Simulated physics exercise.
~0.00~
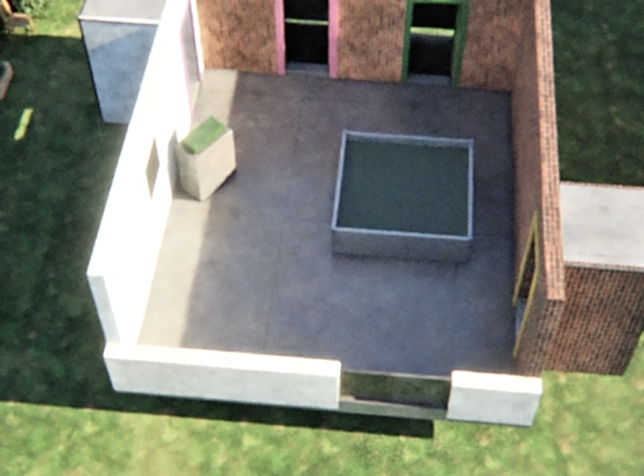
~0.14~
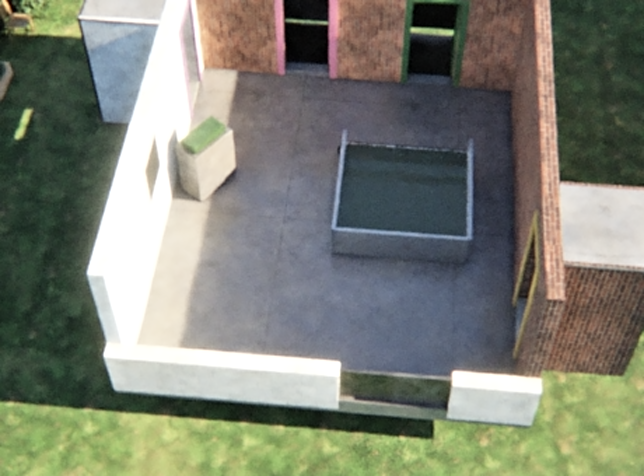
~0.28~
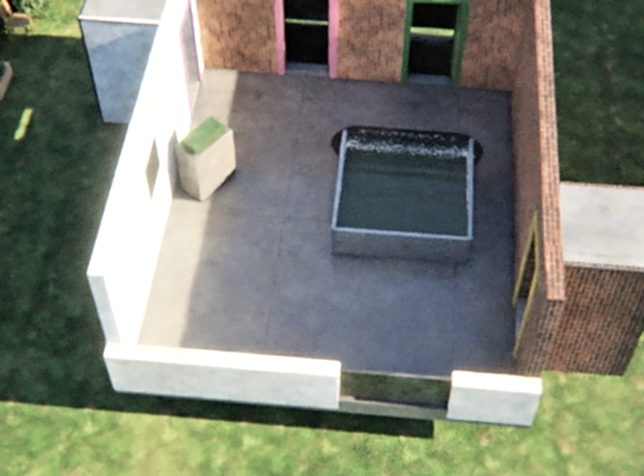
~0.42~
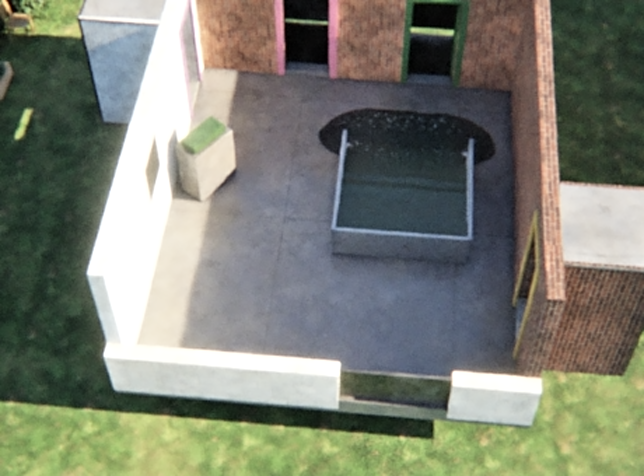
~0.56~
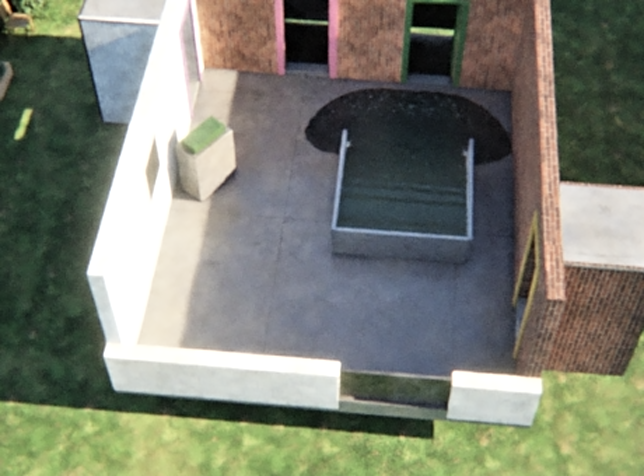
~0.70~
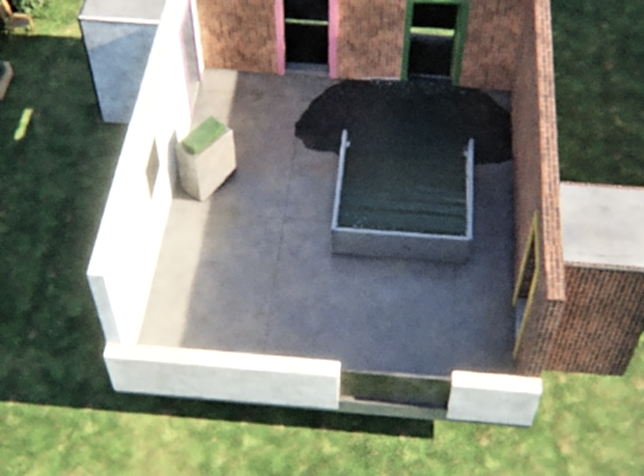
Dark water pouring from the far side of an open tank in a walled yard, spreading across the grey floor behind it.
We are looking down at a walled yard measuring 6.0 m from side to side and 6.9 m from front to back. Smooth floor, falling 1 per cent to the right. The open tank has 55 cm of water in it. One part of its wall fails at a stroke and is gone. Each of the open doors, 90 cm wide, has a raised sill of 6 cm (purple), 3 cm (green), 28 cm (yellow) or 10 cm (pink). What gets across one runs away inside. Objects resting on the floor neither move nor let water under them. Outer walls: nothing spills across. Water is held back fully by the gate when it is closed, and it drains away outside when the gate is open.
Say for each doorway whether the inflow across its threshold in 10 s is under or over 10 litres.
Inflow in 10 s: Purple door, over; green door, over; yellow door, under; pink door, over.
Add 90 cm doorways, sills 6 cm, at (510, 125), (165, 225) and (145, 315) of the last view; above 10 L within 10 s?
In turn: Over, under, not over.
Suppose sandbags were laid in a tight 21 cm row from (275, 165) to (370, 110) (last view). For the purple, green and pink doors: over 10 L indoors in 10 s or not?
So purple comes out too high, green comes out too high and pink comes out low enough.
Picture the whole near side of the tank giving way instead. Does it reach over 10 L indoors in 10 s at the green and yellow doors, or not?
At the green door the limit is surpassed; at the yellow door it is not exceeded.
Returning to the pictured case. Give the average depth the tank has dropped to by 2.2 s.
About 20 centimetres on average.
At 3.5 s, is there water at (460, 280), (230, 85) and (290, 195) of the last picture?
First spot not yet wet, second submerged, third not yet wet.
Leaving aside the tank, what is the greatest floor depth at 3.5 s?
About 24 cm.
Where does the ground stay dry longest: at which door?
Looks like the yellow door.
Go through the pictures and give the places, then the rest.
The first picture shows the open tank at (405, 187) is whole and still, 55 cm deep.
In the second picture, water pours out on the open tank's far side and has run 1.2 m, to a hidden place; typically 7 cm deep outside, 55 cm at the open tank's back.
In the third picture, the front is at (475, 146), 1.4 m from the gap on the open tank's far side; 1.6 m2 of floor is under water; 55 cm left at the back of the open tank.
In the fourth picture, water pours out on the open tank's far side and has run 1.6 m, to (481, 135); typically 9 cm deep outside, 55 cm at the open tank's back.
In the fifth picture, the front is at (494, 124), 2.0 m from the gap on the open tank's far side; 4.8 m2 of floor is under water; 55 cm left at the back of the open tank.
In the sixth picture, the front is at (472, 89), 2.4 m from the gap on the open tank's far side; 6.4 m2 of floor is under water; 50 cm left at the back of the open tank.
After 1.4 s water covers 20 % of the floor and is deepest (35 cm) near (395, 90); purple door not reached, green door 21 cm at the sill, 110 L in, yellow door not reached, pink door 13 cm at the sill, 0 L in.
After 2.2 s water covers 25 % of the floor and is deepest (36 cm) near (441, 87); purple door not reached, green door 31 cm at the sill, 299 L in, yellow door not reached, pink door 16 cm at the sill, 7 L in.
After 3.5 s water covers 35 % of the floor and is deepest (24 cm) near (507, 92); purple door 17 cm at the sill, 33 L in, green door 20 cm at the sill, 539 L in, yellow door not reached, pink door 11 cm at the sill, 21 L in.
After 6.0 s water covers 60 % of the floor and is deepest (16 cm) near (511, 392); purple door 10 cm at the sill, 107 L in, green door 10 cm at the sill, 687 L in, yellow door 6 cm at the sill, 0 L in, pink door 6 cm at the sill, 23 L in.
After 10.0 s water covers 85 % of the floor and is deepest (8 cm) near (511, 402); purple door 5 cm at the sill, 123 L in, green door 6 cm at the sill, 739 L in, yellow door 4 cm at the sill, 0 L in, pink door 7 cm at the sill, 23 L in.
